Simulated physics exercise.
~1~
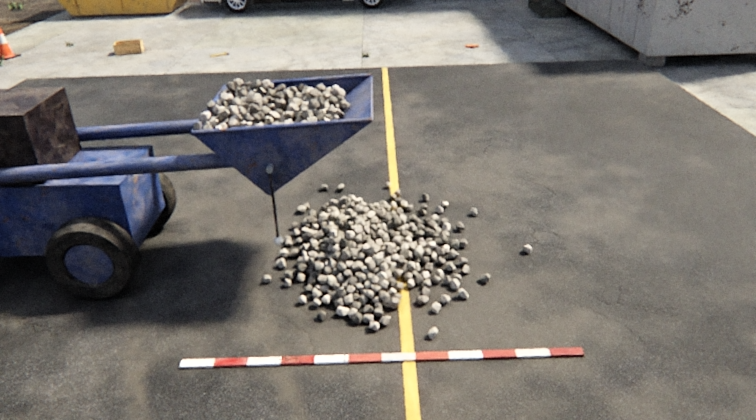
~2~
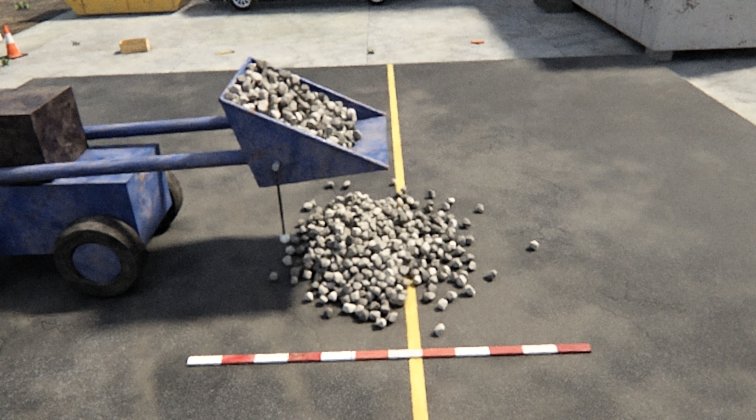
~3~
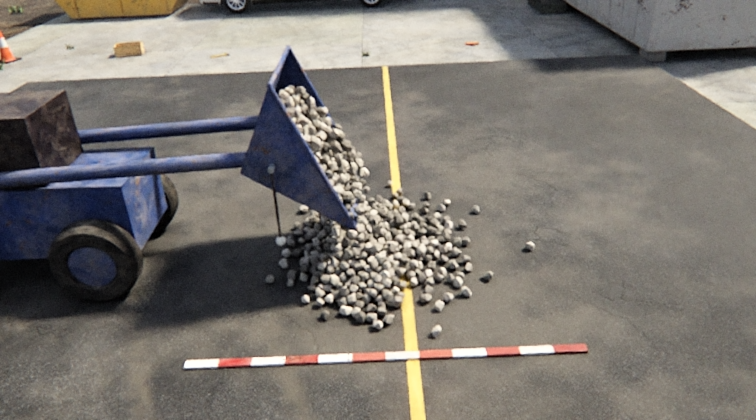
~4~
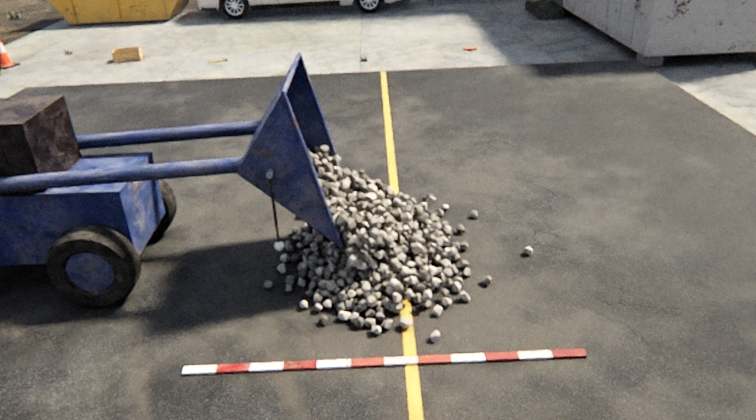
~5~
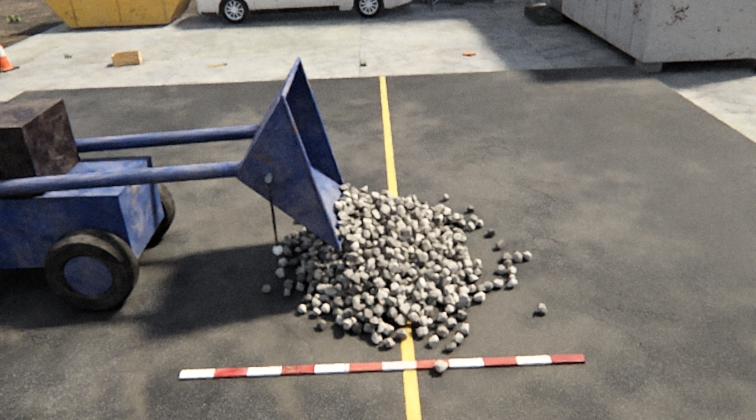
On a paved yard, a blue loader tipped its raised bucket forward and poured grey stones onto a pile already lying across a yellow line, and the heap spread to the right, with a few stones reaching the red and white striped staff.
